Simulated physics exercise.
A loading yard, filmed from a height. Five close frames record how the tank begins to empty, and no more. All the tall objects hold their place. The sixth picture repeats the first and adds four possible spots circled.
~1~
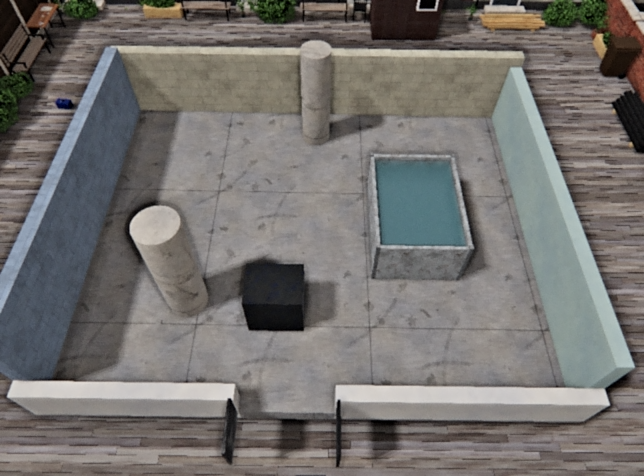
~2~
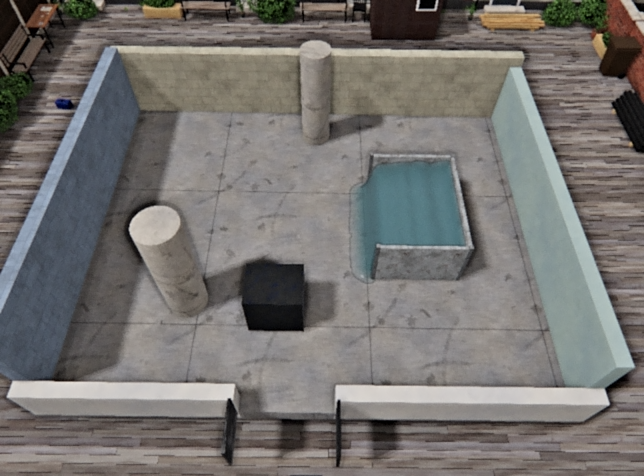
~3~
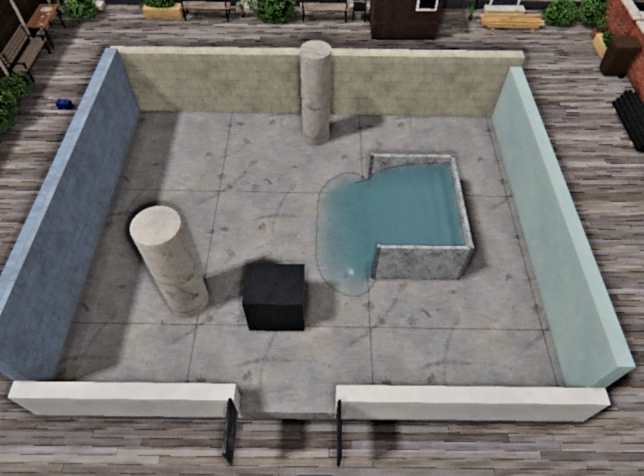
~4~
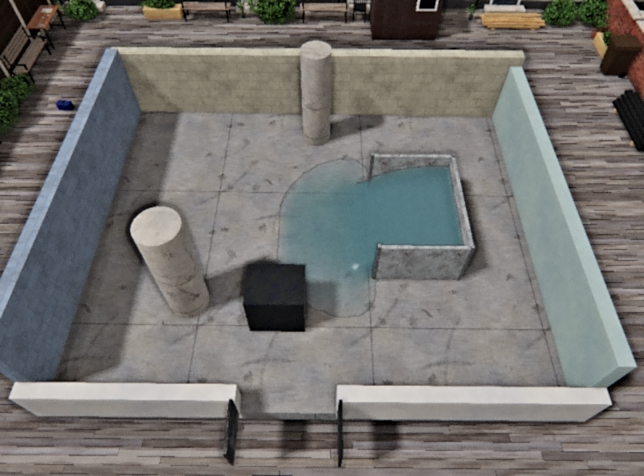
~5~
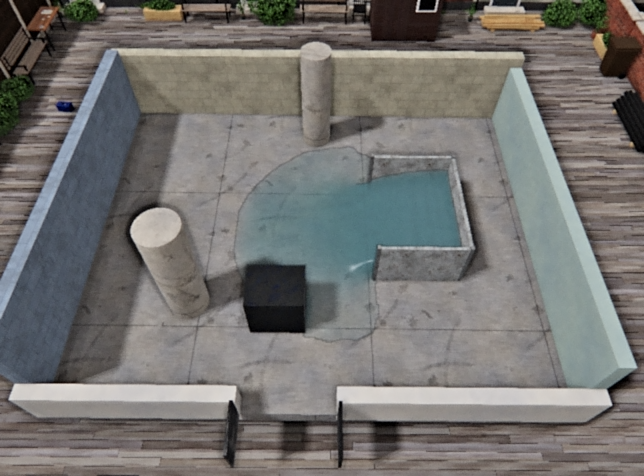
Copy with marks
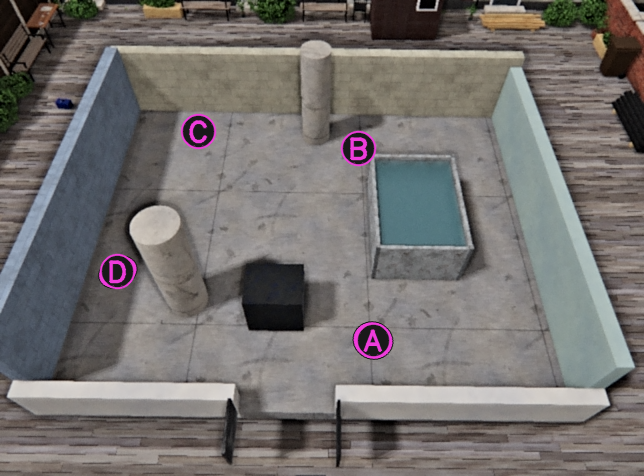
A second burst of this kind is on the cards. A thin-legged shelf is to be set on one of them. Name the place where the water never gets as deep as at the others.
Use spot B.
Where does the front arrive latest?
The answer is A.
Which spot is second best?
That would be A.
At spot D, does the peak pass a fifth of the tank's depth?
Yes, clearly.
On the marked copy, A at (373, 340); B at (358, 148); C at (198, 131); D at (117, 271).
For spot A, the water peaks at about 10 % of the depth that stood in the tank.
For spot B, the water peaks at about 4 % of the depth that stood in the tank.
For spot C, the water peaks at about 24 % of the depth that stood in the tank.
For spot D, the water peaks at about 33 % of the depth that stood in the tank.
